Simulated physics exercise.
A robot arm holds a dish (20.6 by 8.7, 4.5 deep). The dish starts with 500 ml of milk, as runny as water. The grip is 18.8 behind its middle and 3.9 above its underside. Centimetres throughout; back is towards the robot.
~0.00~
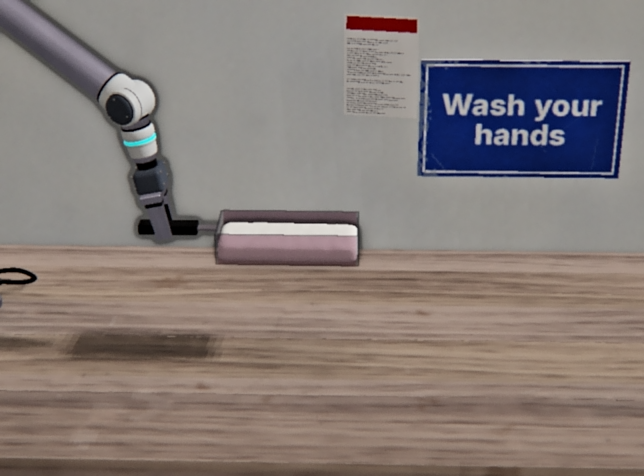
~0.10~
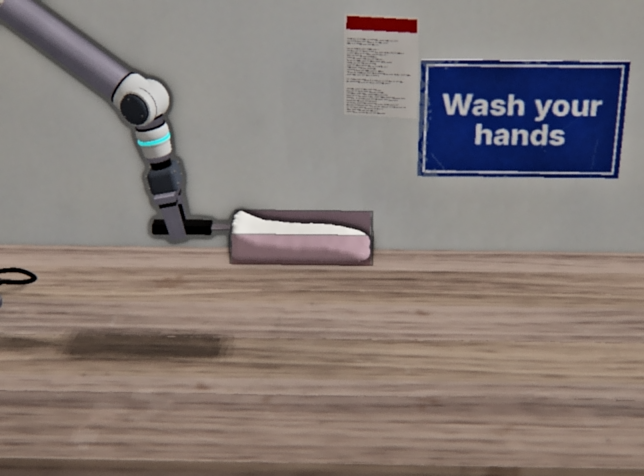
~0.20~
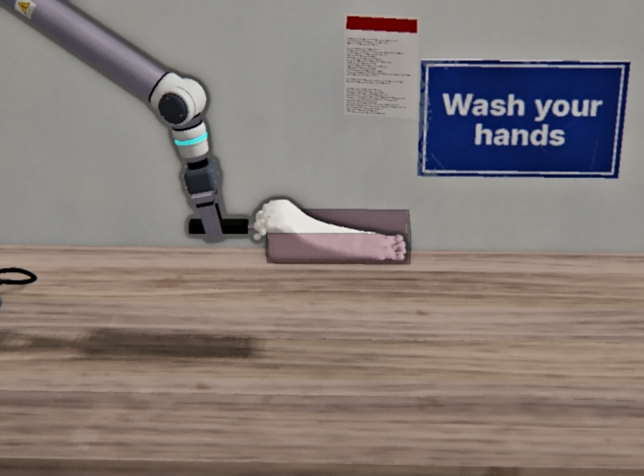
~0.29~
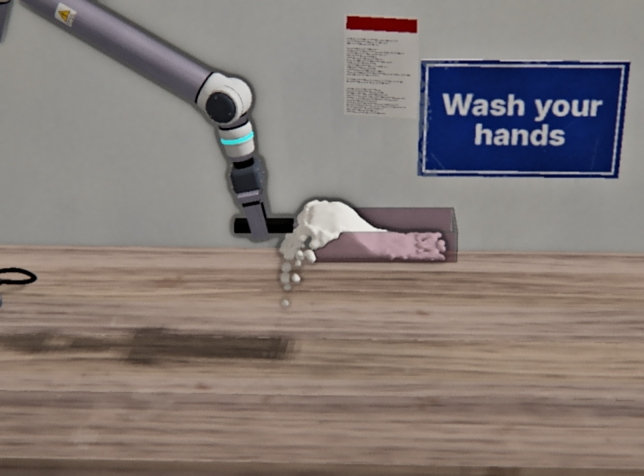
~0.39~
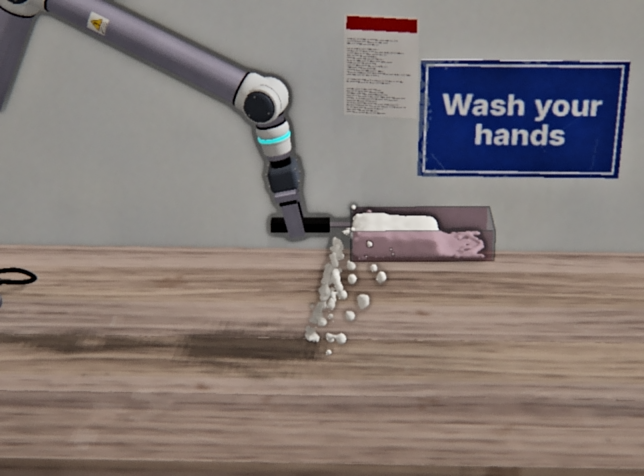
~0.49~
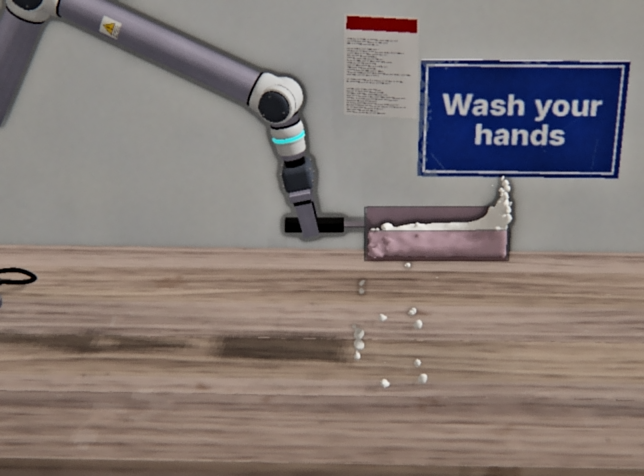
Above a wooden table, a robot arm moves a dish right and milk spills from its left end.
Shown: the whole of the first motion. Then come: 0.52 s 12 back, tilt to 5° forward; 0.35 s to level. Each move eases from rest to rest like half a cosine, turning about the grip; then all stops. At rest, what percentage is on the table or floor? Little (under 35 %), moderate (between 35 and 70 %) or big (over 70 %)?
A moderate share, between 35 and 70 %, ends on the table or floor.
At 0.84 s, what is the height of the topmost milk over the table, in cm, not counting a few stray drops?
Up to some 28 cm.
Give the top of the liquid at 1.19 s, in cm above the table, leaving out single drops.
Up to some 22 cm.
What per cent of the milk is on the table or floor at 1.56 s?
Some 50 per cent.
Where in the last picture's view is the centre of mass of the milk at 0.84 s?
Near (436, 272).
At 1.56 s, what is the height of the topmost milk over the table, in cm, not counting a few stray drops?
About 22 cm.
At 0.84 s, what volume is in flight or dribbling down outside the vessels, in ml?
About 150 ml.
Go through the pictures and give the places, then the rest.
Dish floor at (289, 250), level; upper third of the milk around (285, 236), from x 220 to 355, top at y 225; 505 ml in the dish, in the first frame.
Dish floor at (303, 249), level; upper third of the milk around (267, 233), from x 235 to 370, top at y 210, in the second frame.
Dish floor at (339, 248), level; upper third of the milk around (283, 221), from x 255 to 405, top at y 200; 485 ml in the dish, 15 ml in the air or running down outside, in the third frame.
Dish floor at (384, 247), level; upper third of the milk around (330, 219), from x 285 to 445, top at y 205; 430 ml in the dish, 70 ml in the air or running down outside, in the fourth frame.
Dish floor at (421, 246), level; upper third of the milk around (392, 229), from x 305 to 485, top at y 205; 415 ml in the dish, 10 ml on the table or floor, 80 ml in the air or running down outside, in the fifth frame.
Dish floor at (435, 246), level; upper third of the milk around (486, 229), from x 345 to 510, top at y 175; 415 ml in the dish, 70 ml on the table or floor, 20 ml in the air or running down outside, in the sixth frame.
After 0.84 s, tilted 4° forward, liquid up to 48 above the table; 255 ml in the dish, 95 ml on the table or floor, 150 ml in the air or running down outside.
After 1.19 s, tilted 2° forward, liquid up to 25 above the table; 250 ml on the table or floor, 245 ml in the dish, 5 ml in the air or running down outside.
After 1.56 s, level, liquid up to 22 above the table; 255 ml on the table or floor, 245 ml in the dish.
After 2.36 s, level, liquid up to 20 above the table; 255 ml on the table or floor, 245 ml in the dish.
At rest, 255 ml on the table or floor, 245 ml in the dish. That is 51 % on the table or floor.
